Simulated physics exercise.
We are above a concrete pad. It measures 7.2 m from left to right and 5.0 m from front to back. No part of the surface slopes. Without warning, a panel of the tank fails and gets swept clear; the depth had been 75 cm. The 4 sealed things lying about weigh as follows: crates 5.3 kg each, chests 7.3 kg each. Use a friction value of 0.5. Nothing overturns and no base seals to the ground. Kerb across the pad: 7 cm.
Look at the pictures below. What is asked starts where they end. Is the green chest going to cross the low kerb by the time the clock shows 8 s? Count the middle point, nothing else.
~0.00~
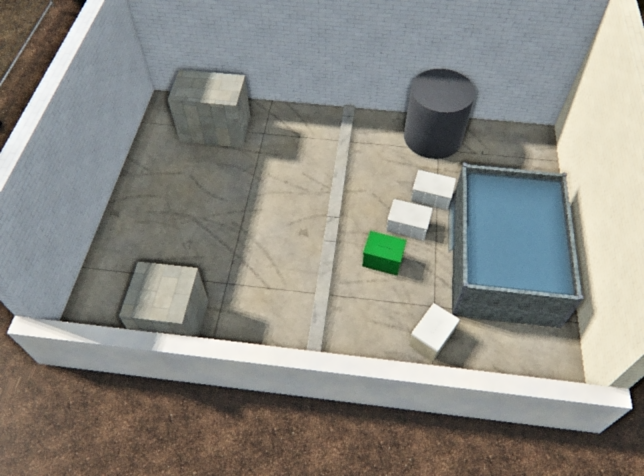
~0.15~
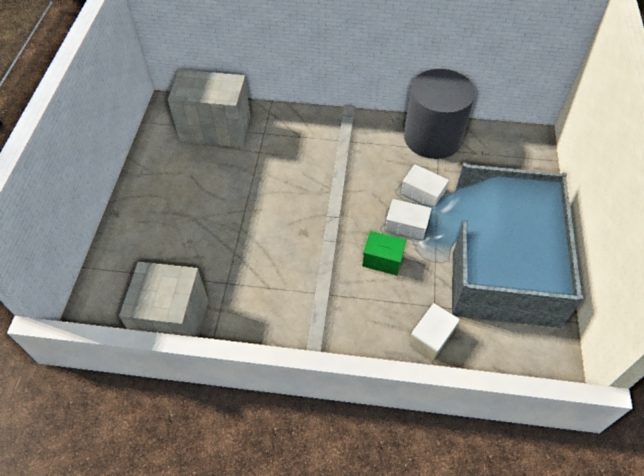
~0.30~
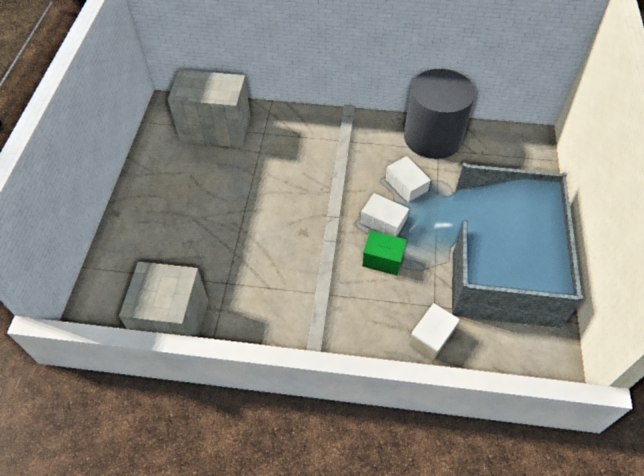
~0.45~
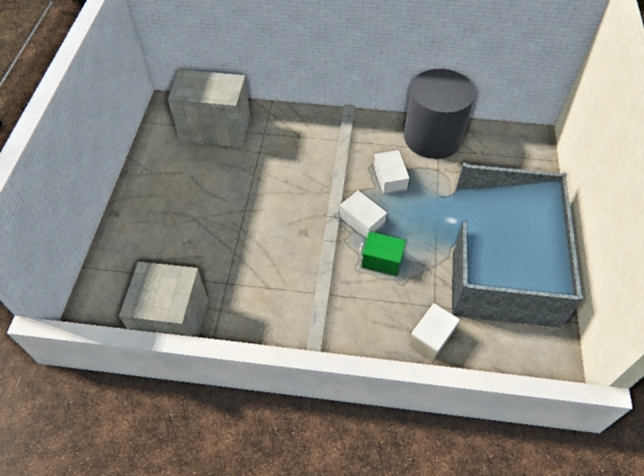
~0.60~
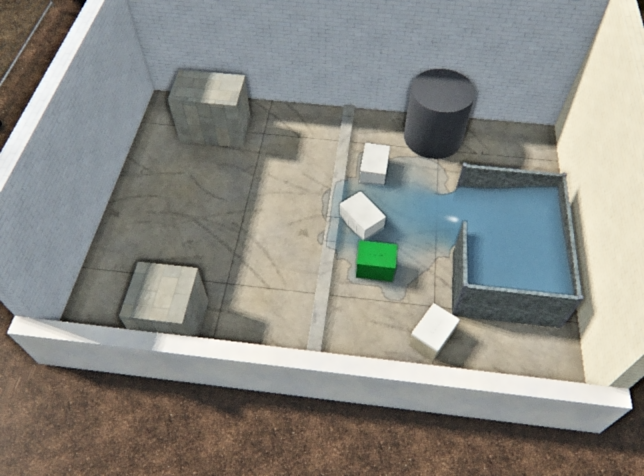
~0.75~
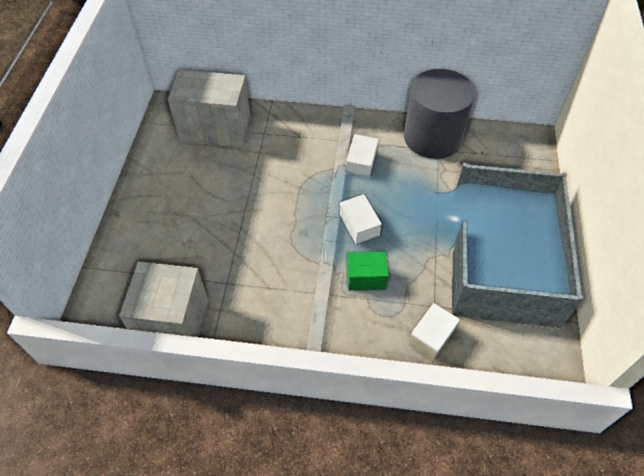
I reckon the green chest fails to get over.
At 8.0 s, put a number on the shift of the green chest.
Close to 100 cm by then.
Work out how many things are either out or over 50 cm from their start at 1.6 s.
I count 3 of them.
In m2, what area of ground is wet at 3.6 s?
Some 27 m2 of it.
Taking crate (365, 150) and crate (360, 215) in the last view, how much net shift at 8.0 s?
Net displacement, in order: 250 cm; 450 cm.
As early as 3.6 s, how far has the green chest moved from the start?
Around 140 centimetres.
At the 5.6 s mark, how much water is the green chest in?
Depth approx. 4 cm.
After 1.6 s the green chest is near (352, 319), 1.3 m from its start, aground; 2 of 4 are over the mark; 1 afloat.
After 3.6 s the green chest is near (395, 334), 1.4 m from its start, aground; 2 of 4 are over the mark; 2 afloat.
After 5.6 s the green chest is near (397, 325), 1.2 m from its start, aground; 2 of 4 are over the mark; 2 afloat.
After 8.0 s the green chest is near (424, 296), 1.0 m from its start, afloat; 2 of 4 are over the mark; 3 afloat.
